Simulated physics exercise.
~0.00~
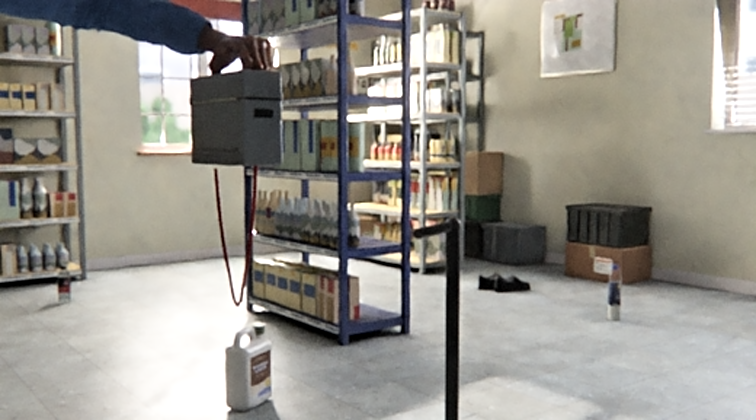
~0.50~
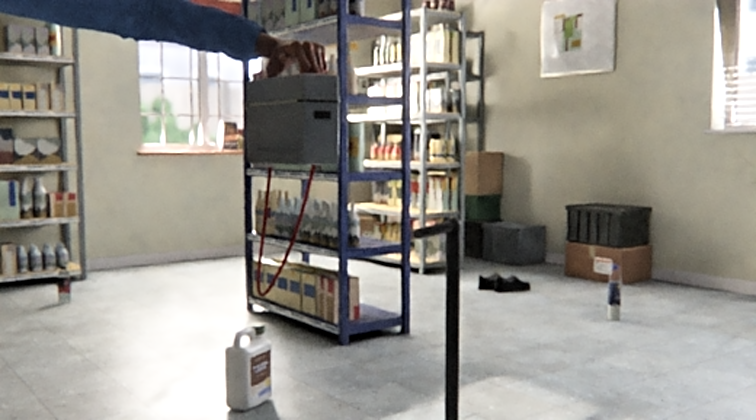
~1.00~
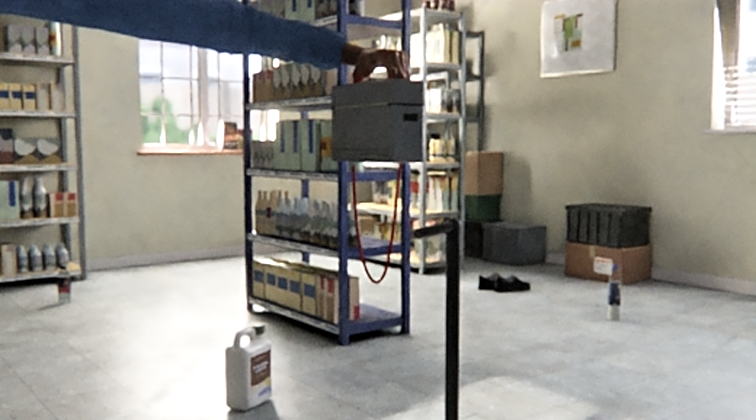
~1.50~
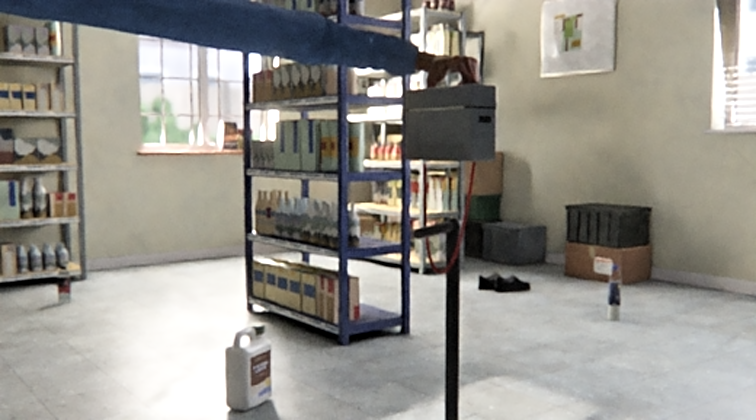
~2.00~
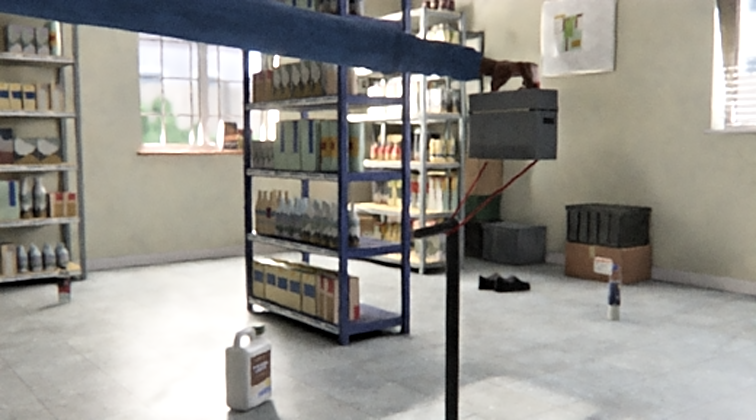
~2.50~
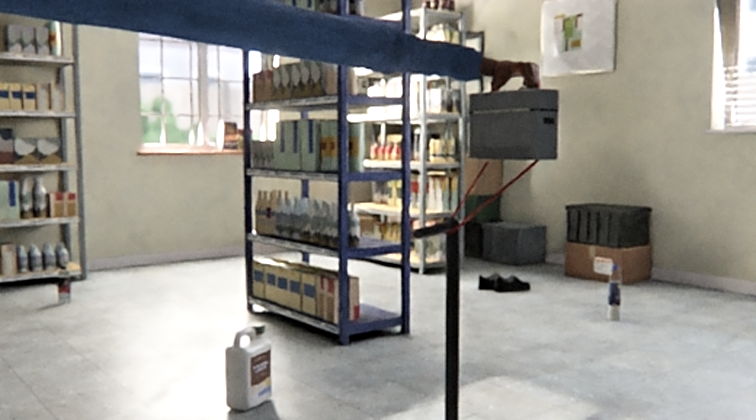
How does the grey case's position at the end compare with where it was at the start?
At the start the grey case hung to the left of the black post, in front of the left side of the blue shelves. By the end it was held at about the same height to the right of the post.
